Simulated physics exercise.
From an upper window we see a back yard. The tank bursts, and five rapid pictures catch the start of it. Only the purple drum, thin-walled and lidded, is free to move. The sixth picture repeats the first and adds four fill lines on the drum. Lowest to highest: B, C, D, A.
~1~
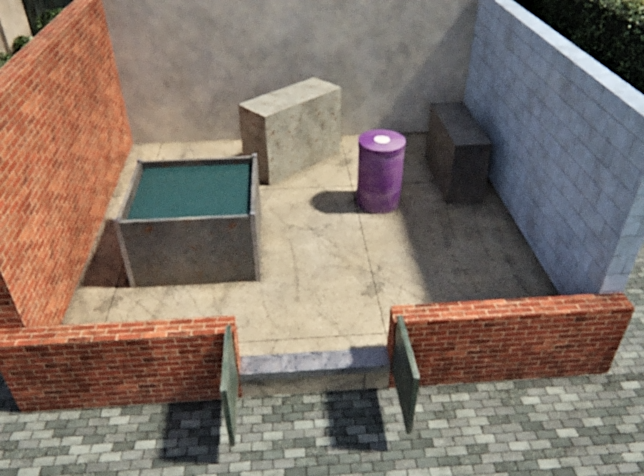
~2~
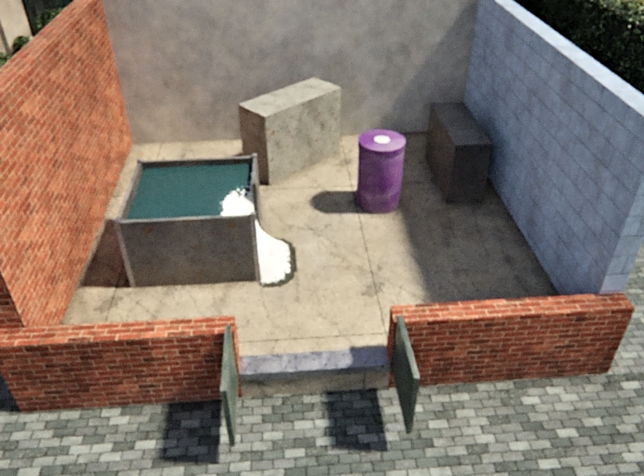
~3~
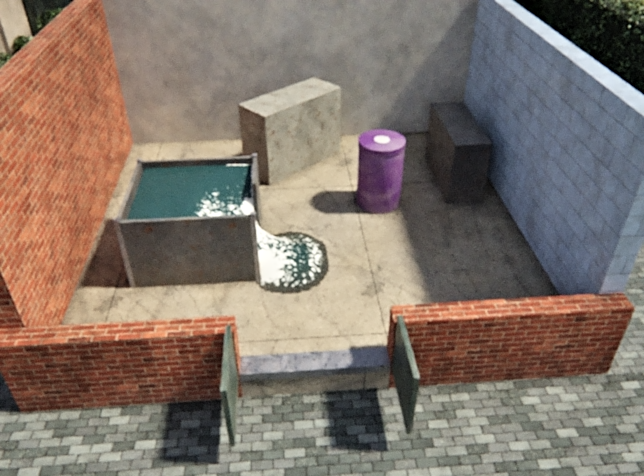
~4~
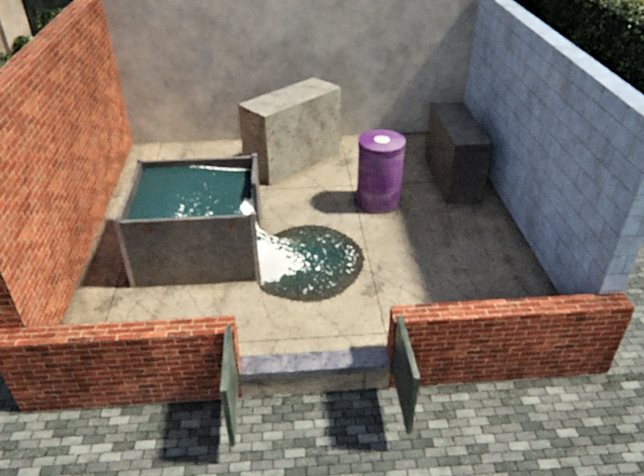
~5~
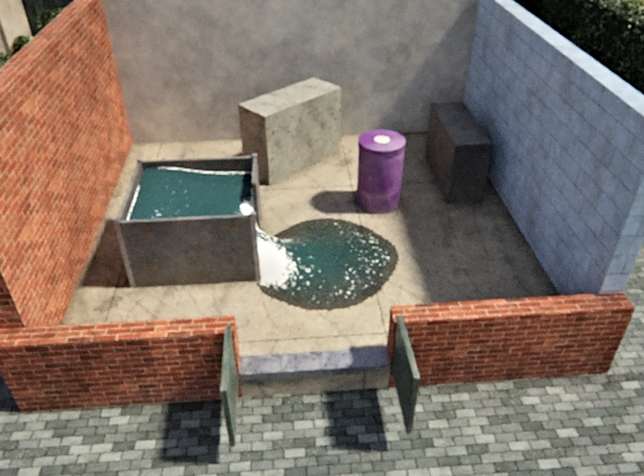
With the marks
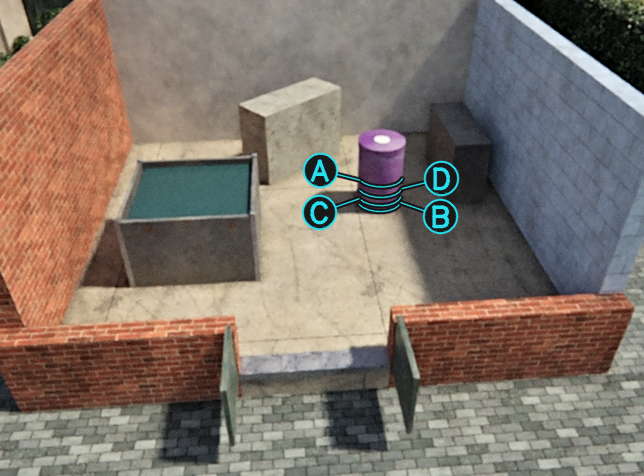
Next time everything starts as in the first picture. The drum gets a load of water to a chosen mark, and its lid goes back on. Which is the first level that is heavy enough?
The answer is line C.
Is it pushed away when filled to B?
Yes, it does.
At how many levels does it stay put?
Three of the four.
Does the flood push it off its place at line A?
No, not at all.
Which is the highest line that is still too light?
It is B.
On the marked copy, A at (383, 186); B at (382, 211); C at (382, 205); D at (383, 197); from the bottom up B, C, D, A.
Choosing A, it does not move.
Choosing B, it is pushed about twice its own width away.
Choosing C, it does not move.
Choosing D, it does not move.
